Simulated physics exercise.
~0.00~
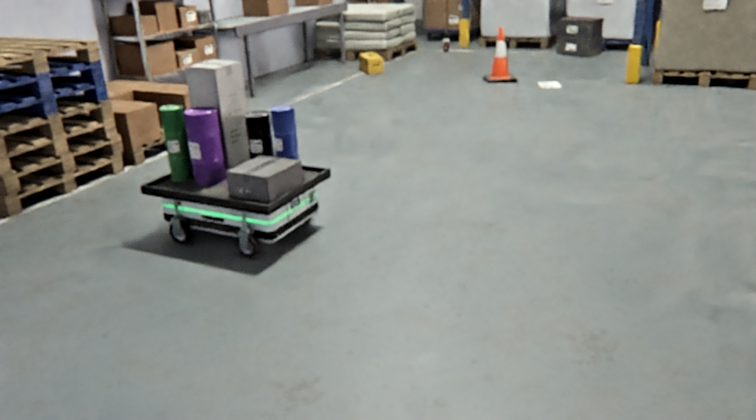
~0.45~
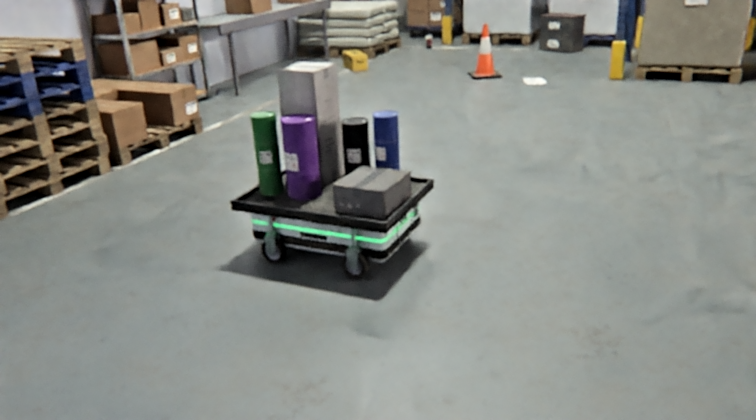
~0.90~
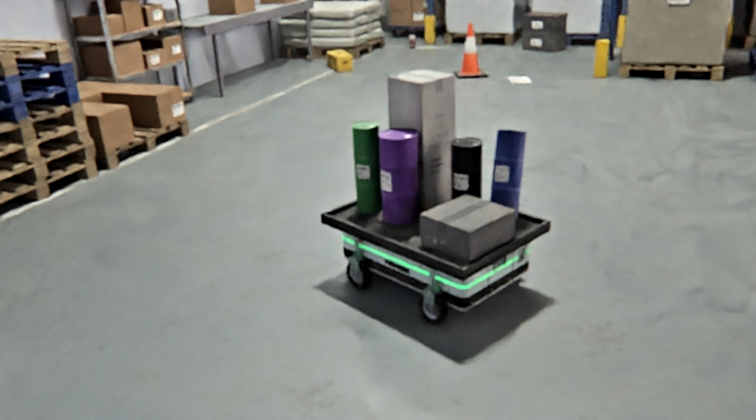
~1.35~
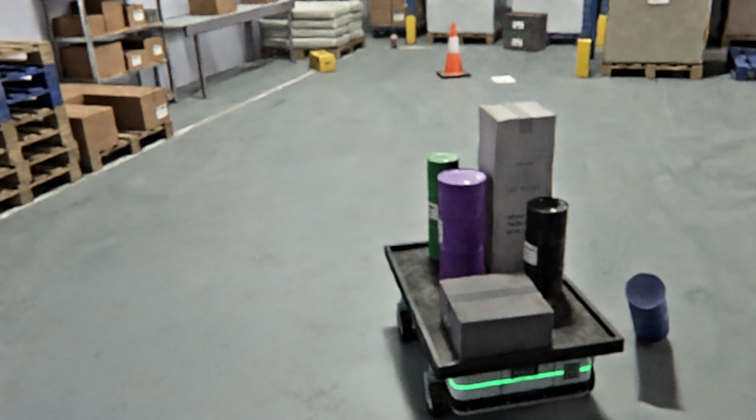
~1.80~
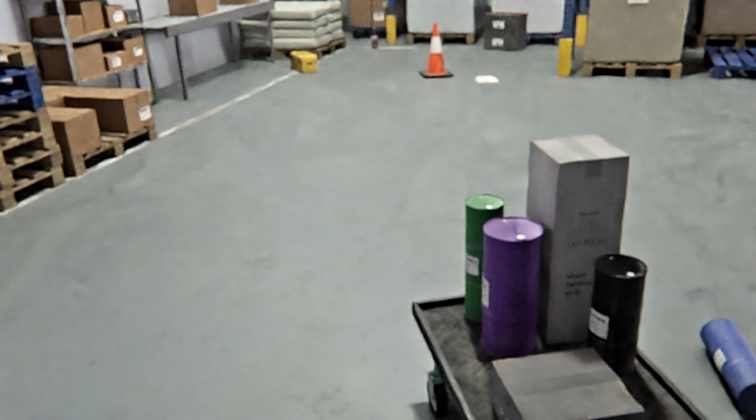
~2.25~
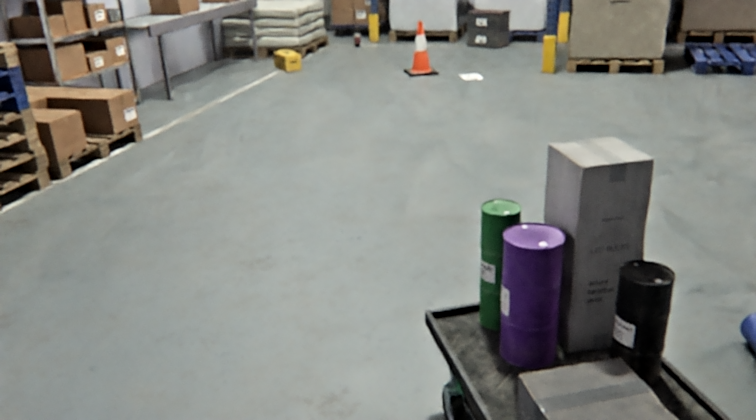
A low black-decked robot cart with a glowing green strip stands at the left of a grey warehouse floor, seen from slightly above, with pallets, shelves and an orange cone behind. It carries a tall pale box, a low grey parcel and green, purple, black and blue canisters. The cart rolls rightward and nearer, then curves toward the viewer. As it turns, the blue canister leans outward, drops off the right side and ends up lying on the floor. The cart comes to rest at the lower right, partly out of view, its other items still in place, the canisters upright.
